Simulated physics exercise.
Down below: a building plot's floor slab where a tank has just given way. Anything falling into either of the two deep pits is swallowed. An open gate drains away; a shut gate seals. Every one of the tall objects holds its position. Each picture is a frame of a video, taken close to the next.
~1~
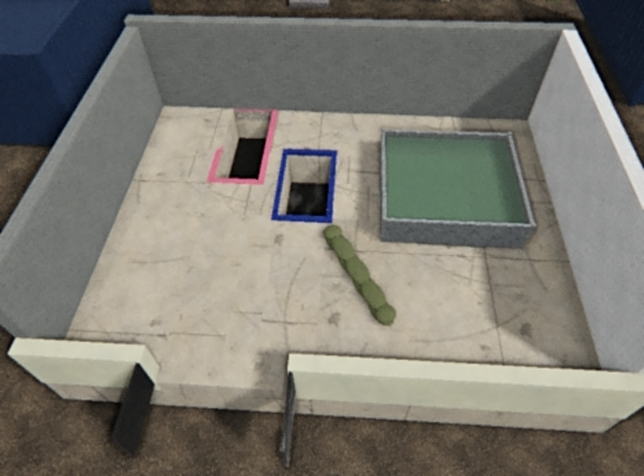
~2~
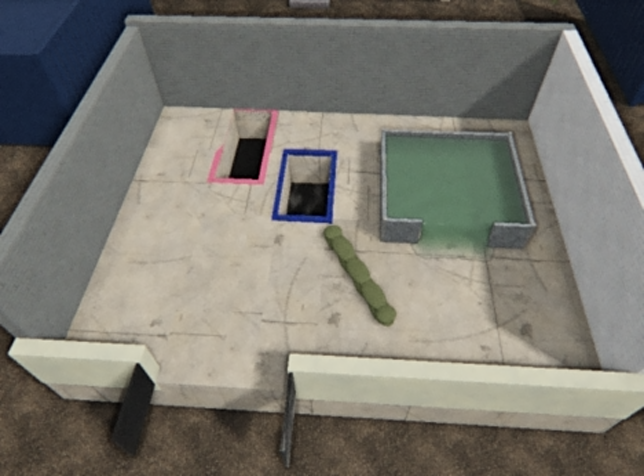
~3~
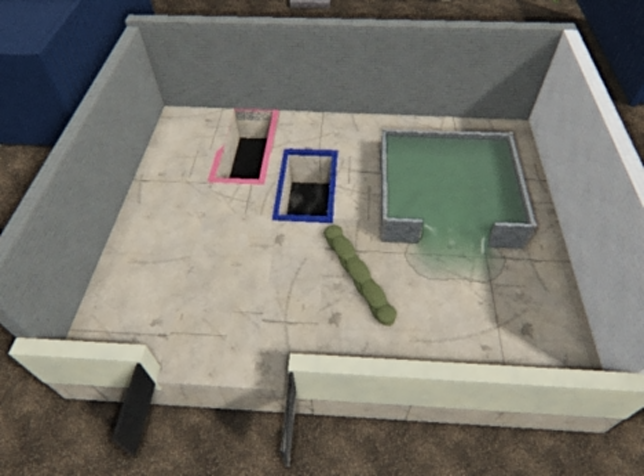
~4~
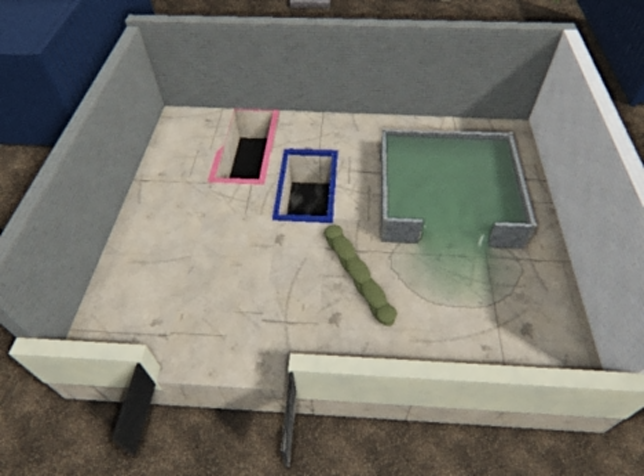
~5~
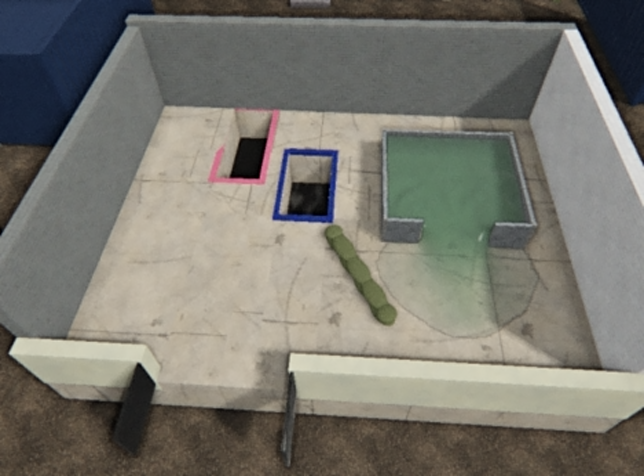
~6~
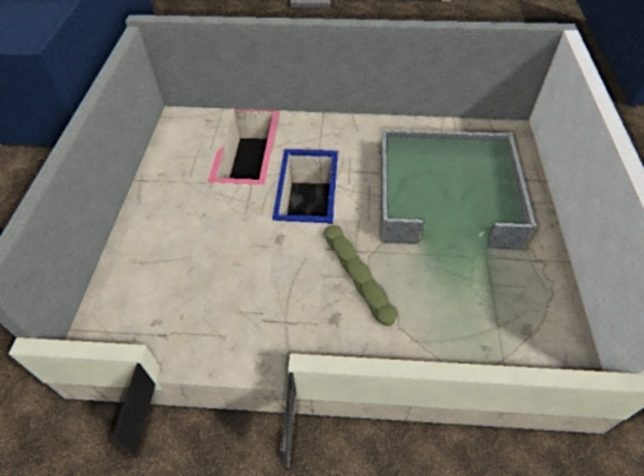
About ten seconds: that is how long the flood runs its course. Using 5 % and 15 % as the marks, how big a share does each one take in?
At the end, the gate claims a light share - short of five per cent, the blue pit claims a light share - short of five per cent, the pink pit claims a light share - short of five per cent.
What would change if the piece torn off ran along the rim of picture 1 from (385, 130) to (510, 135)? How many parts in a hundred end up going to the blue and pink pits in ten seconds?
Result - blue: 4 %; pink: 25 %.
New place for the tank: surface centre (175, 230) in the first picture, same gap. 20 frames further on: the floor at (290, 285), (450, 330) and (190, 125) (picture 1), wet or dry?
Outcome, in sequence: Unwetted, unwetted, wetted.
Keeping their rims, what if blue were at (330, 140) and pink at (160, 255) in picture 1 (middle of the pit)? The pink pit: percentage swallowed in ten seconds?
The pink pit takes 10 per cent.
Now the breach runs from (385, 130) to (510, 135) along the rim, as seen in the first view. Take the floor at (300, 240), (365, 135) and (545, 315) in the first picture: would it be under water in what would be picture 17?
First spot spared, second spot submerged, third spot spared.
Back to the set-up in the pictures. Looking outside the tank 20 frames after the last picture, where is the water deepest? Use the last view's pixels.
Around (608, 395).
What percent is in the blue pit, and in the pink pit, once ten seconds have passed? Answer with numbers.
About 0 %, then about 2 %.
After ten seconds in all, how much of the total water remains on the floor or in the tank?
94 in a hundred.
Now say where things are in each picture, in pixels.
The tank at (451, 177) is whole and still, in the first picture.
Water pours out at (453, 237) and has run to (489, 252), in the second picture.
Water pours out at (453, 238) and has run to (487, 277), in the third picture.
The front is at (484, 301), out from the gap at (454, 238), in the fourth picture.
The front is at (485, 331), out from the gap at (454, 237), in the fifth picture.
The front is at a hidden place, out from the gap at (454, 237), in the sixth picture.
A moment on, water covers 15 % of the floor; the gate 0 %, the blue pit 0 %, the pink pit 0 %.
Next, water covers 20 % of the floor; the gate 0 %, the blue pit 0 %, the pink pit 0 %.
Then, water covers 40 % of the floor; the gate 0 %, the blue pit 0 %, the pink pit 0 %.
Later, water covers 70 % of the floor; the gate 1 %, the blue pit 0 %, the pink pit 0 %.
In the end, water covers 95 % of the floor; the gate 3 %, the blue pit 0 %, the pink pit 2 %.
